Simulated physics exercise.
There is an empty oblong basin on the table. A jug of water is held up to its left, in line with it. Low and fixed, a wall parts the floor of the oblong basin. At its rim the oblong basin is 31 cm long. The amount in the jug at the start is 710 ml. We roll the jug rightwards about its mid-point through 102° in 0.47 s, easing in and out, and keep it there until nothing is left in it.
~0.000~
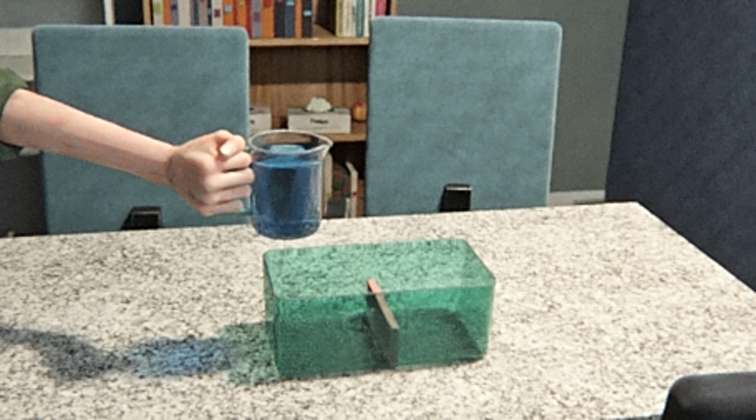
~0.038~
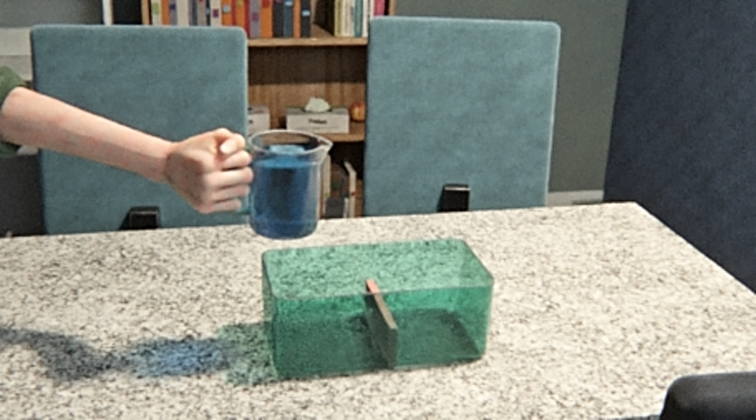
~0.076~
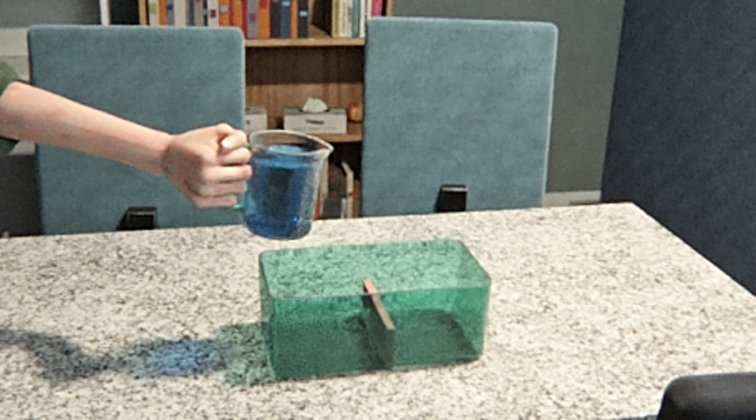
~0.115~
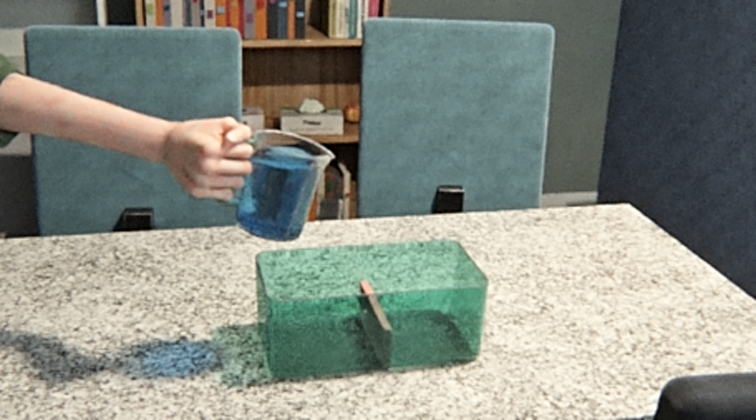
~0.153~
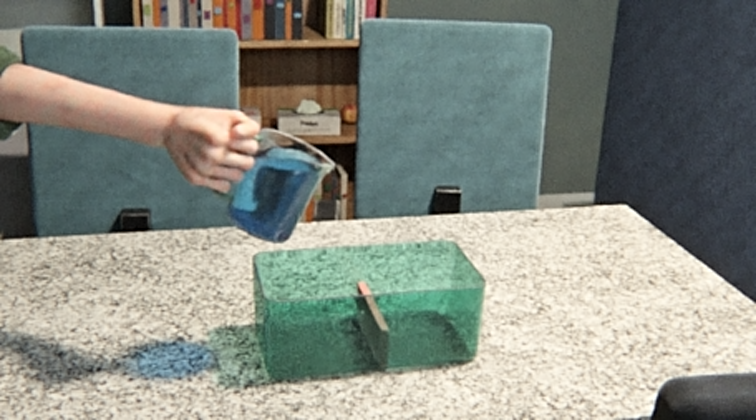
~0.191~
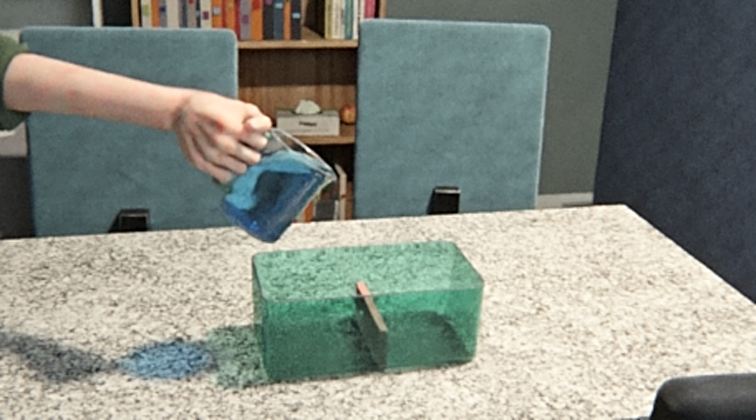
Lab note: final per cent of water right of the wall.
Approx. 41 %.
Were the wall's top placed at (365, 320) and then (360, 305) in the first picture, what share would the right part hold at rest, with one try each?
85 in a hundred, followed by 95 in a hundred.
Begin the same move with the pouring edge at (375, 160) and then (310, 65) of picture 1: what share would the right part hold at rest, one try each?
First 95, then 40 per cent.
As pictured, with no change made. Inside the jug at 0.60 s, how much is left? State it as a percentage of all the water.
20 %.
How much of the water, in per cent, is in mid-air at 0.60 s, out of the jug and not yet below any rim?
Estimated airborne part: Roughly 18 per cent.
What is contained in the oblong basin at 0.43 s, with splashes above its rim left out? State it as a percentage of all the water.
Roughly 16 percent of it.
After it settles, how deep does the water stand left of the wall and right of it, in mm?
About 16 mm left, about 14 mm right.
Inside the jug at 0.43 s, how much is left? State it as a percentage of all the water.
Around 58 in a hundred.
Then, 0.43 s in, the tilt is 100° and 57 per cent is still to pour, 6 is left of the wall and 11 right of it.
Then, 0.60 s in, the tilt is 102° and 20 per cent is still to pour, 37 is left of the wall and 25 right of it.
Then, 0.77 s in, the tilt is 102° and 5 per cent is still to pour, 48 is left of the wall and 40 right of it.
Then, 0.97 s in, the tilt is 102° and 1 per cent is still to pour, 56 is left of the wall and 41 right of it.
Finally, 58 per cent lies left of the wall, 41 right of it and 2 outside.
